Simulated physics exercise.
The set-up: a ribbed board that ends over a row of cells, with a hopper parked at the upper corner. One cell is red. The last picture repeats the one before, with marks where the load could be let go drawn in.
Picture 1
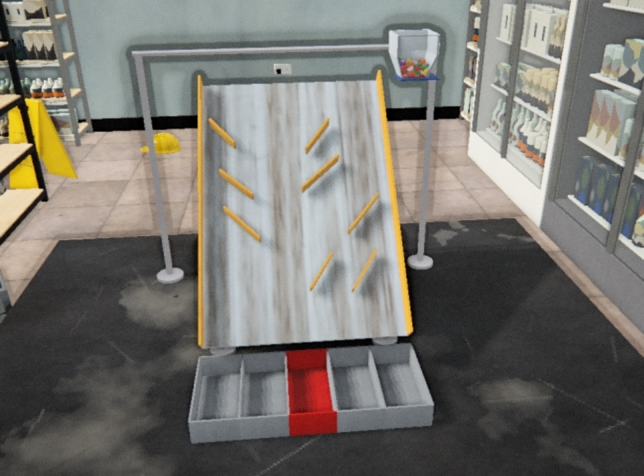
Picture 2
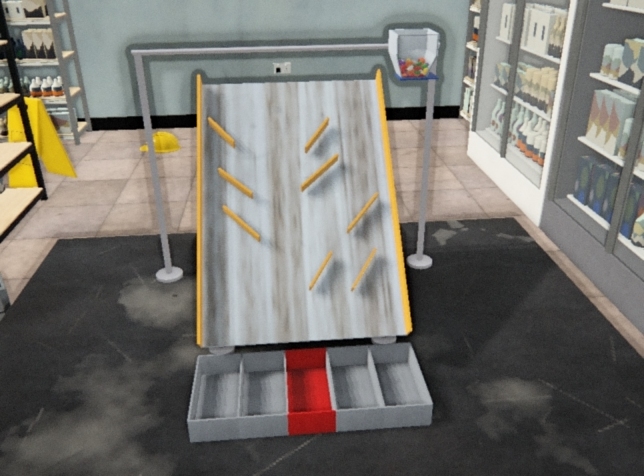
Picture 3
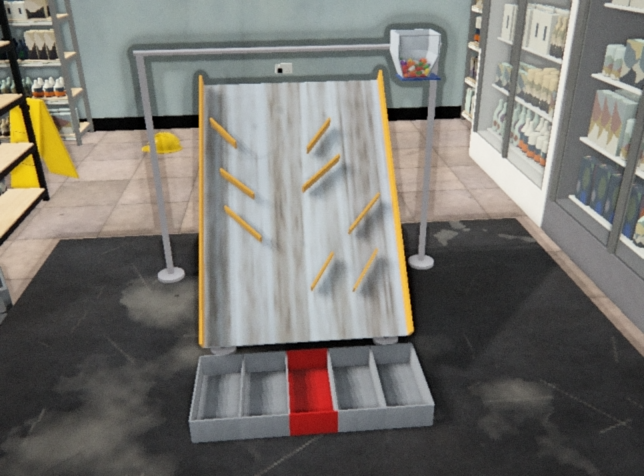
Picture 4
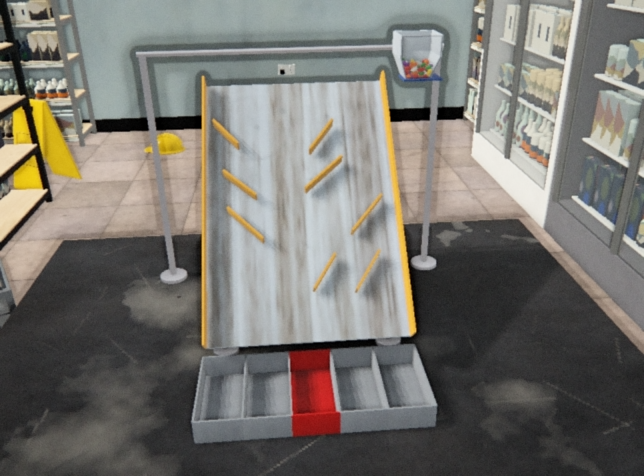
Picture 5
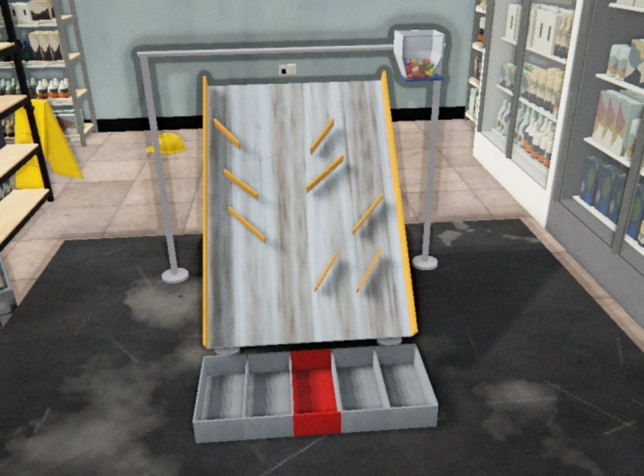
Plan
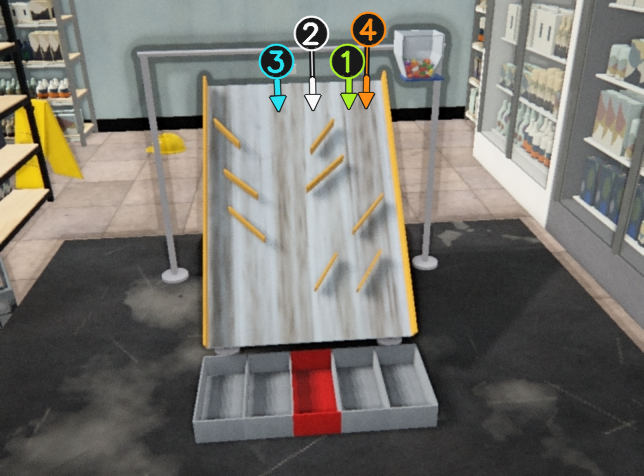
Nothing on the set-up moves; only the view shifts very slightly as a small clear hopper of colourful pieces stays at the upper right corner of the frame. Below it, the sloped board with orange ribs stands unchanged above five cells, the middle one red, and the cells remain empty.
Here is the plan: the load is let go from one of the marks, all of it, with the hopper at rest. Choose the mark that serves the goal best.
Take 3.
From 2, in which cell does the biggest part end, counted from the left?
The second from the left.
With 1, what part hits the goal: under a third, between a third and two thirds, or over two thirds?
Mark 1 gives under a third.
On the marked copy, mark 1 meets the board at (348, 103); mark 2 meets the board at (313, 104); mark 3 meets the board at (278, 105); mark 4 meets the board at (366, 102).
With 1, about a quarter in the red cell, about two thirds in other cells, a stray few outside the box.
With 2, about a third in the red cell, about two thirds in other cells.
With 3, about two thirds in the red cell, about a quarter in other cells, a small part outside the box.
With 4, about a quarter in the red cell, most in other cells, a stray few held on the board, a stray few outside the box.
